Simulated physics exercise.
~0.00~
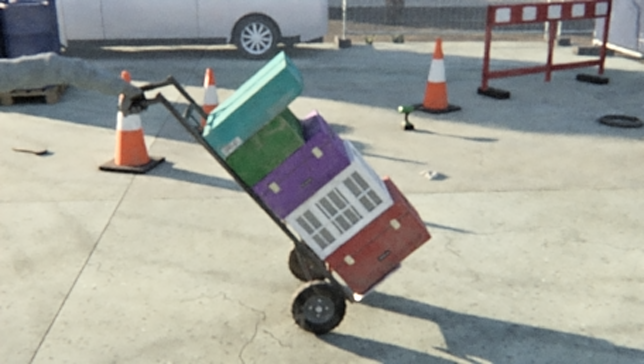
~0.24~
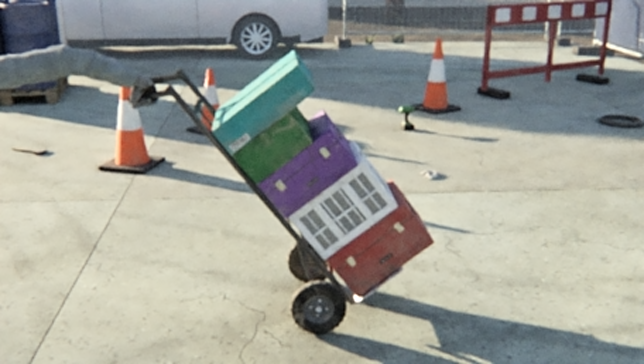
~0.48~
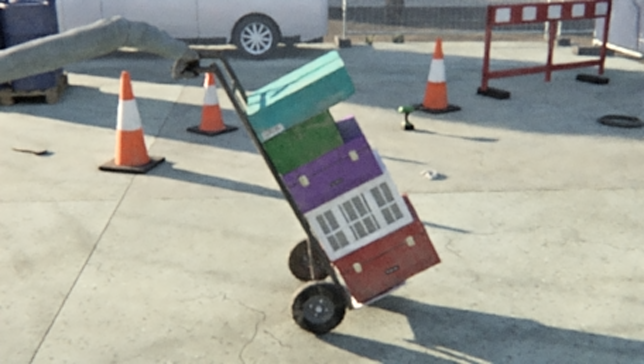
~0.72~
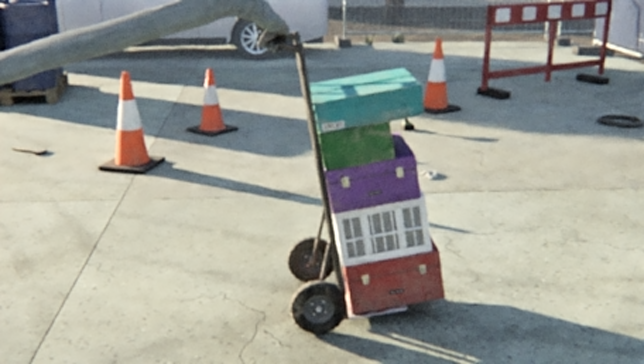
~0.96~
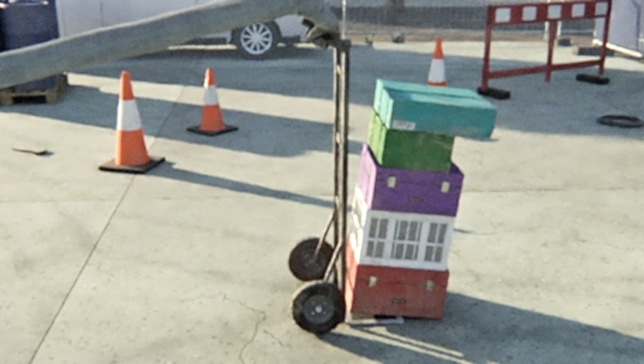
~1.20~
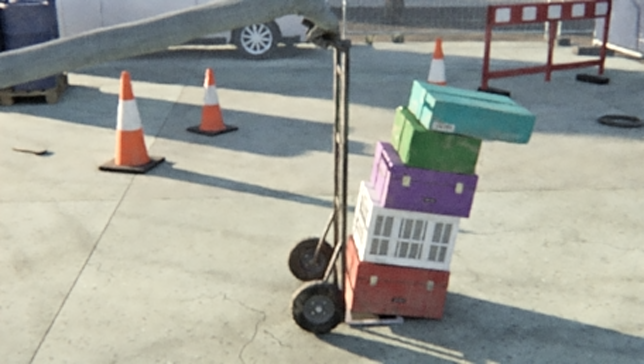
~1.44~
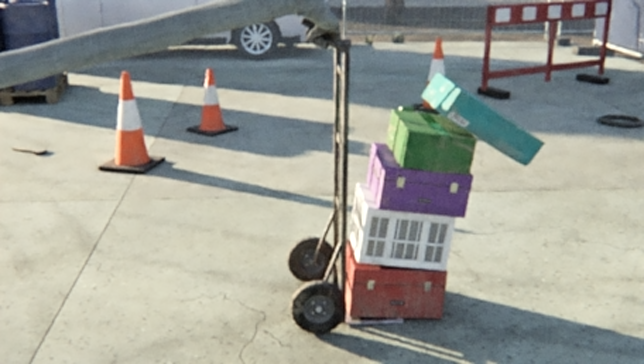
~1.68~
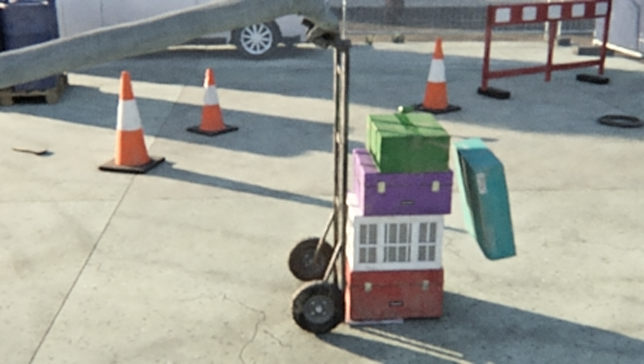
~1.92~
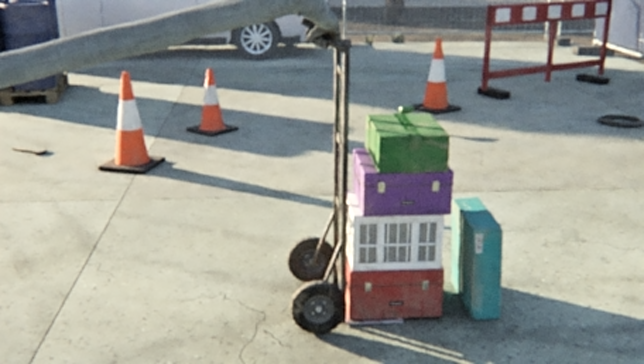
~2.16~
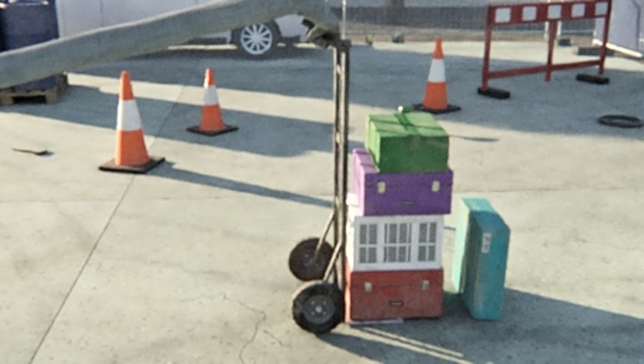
A long grey arm or padded sleeve reaches from the left to grip a tilted hand truck on a sunlit concrete yard, seen from a fixed, slightly raised side view. The truck holds a red toolbox, a white crate, a purple toolbox, a green box and a turquoise box on top, with orange cones, a red-and-white barrier and a pale vehicle behind. The arm swings the truck upright, and the stack leans right, away from the frame. The turquoise box tips off and drops to the ground. The other four settle back, still stacked, while it stands on end beside them.
